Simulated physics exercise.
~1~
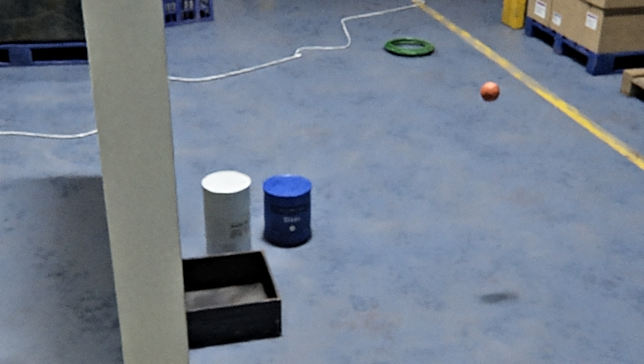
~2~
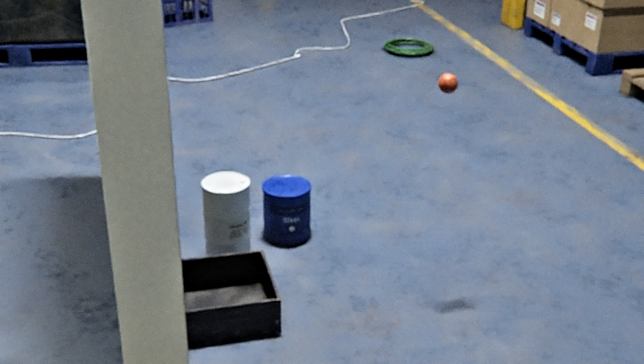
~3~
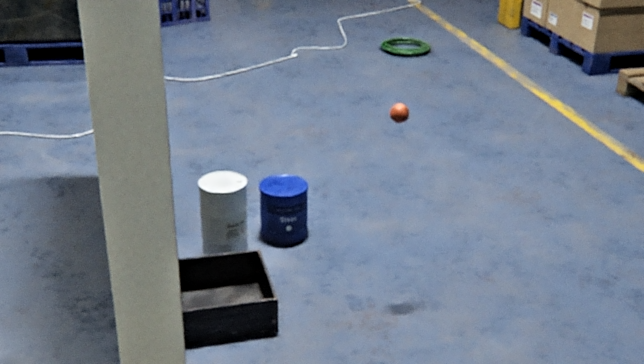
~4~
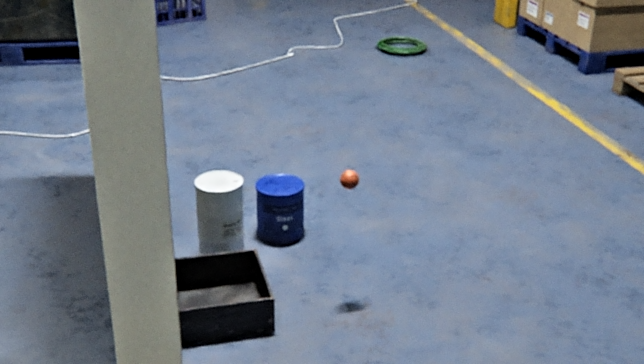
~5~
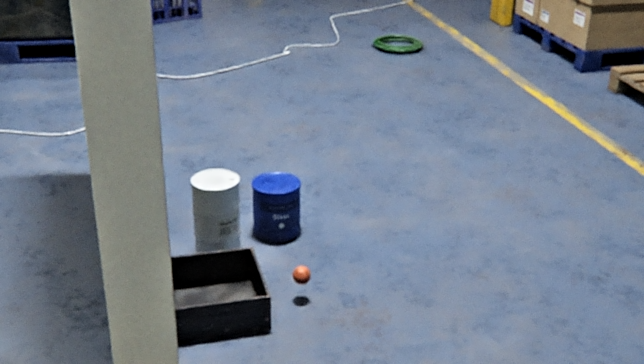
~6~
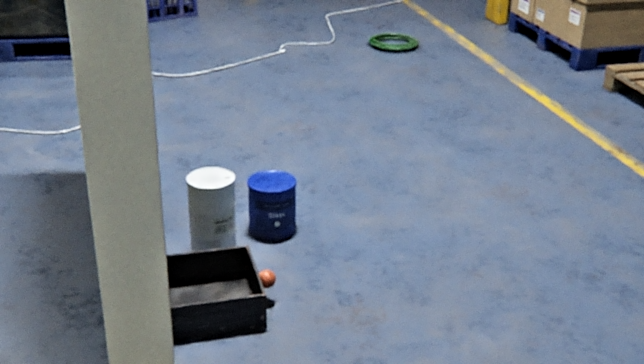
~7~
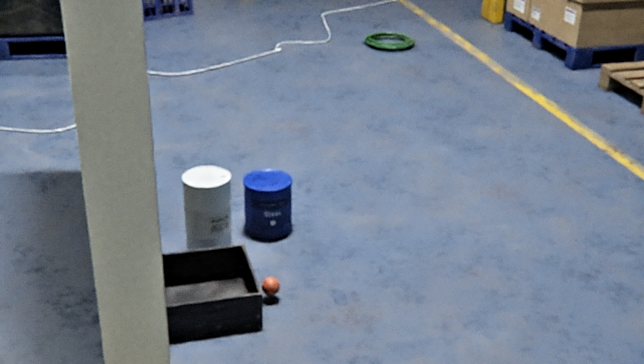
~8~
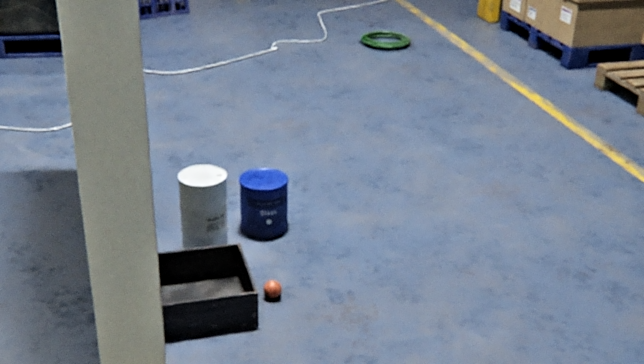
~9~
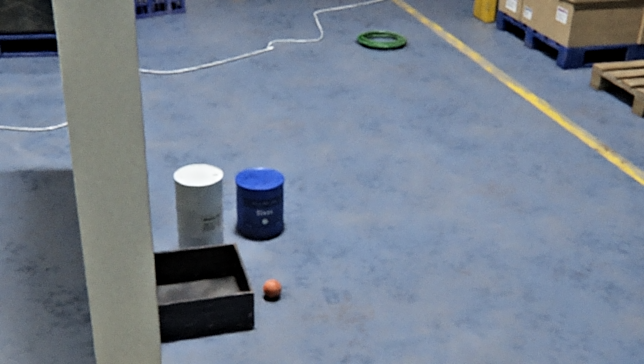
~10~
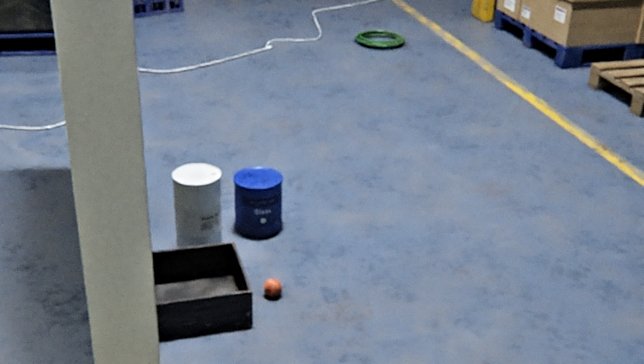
The clip shows an orange ball flying left and down across a blue floor toward an open black box near a white canister and a blue pail. It reaches the box's right side, drops to the floor, and ends resting just outside the box.
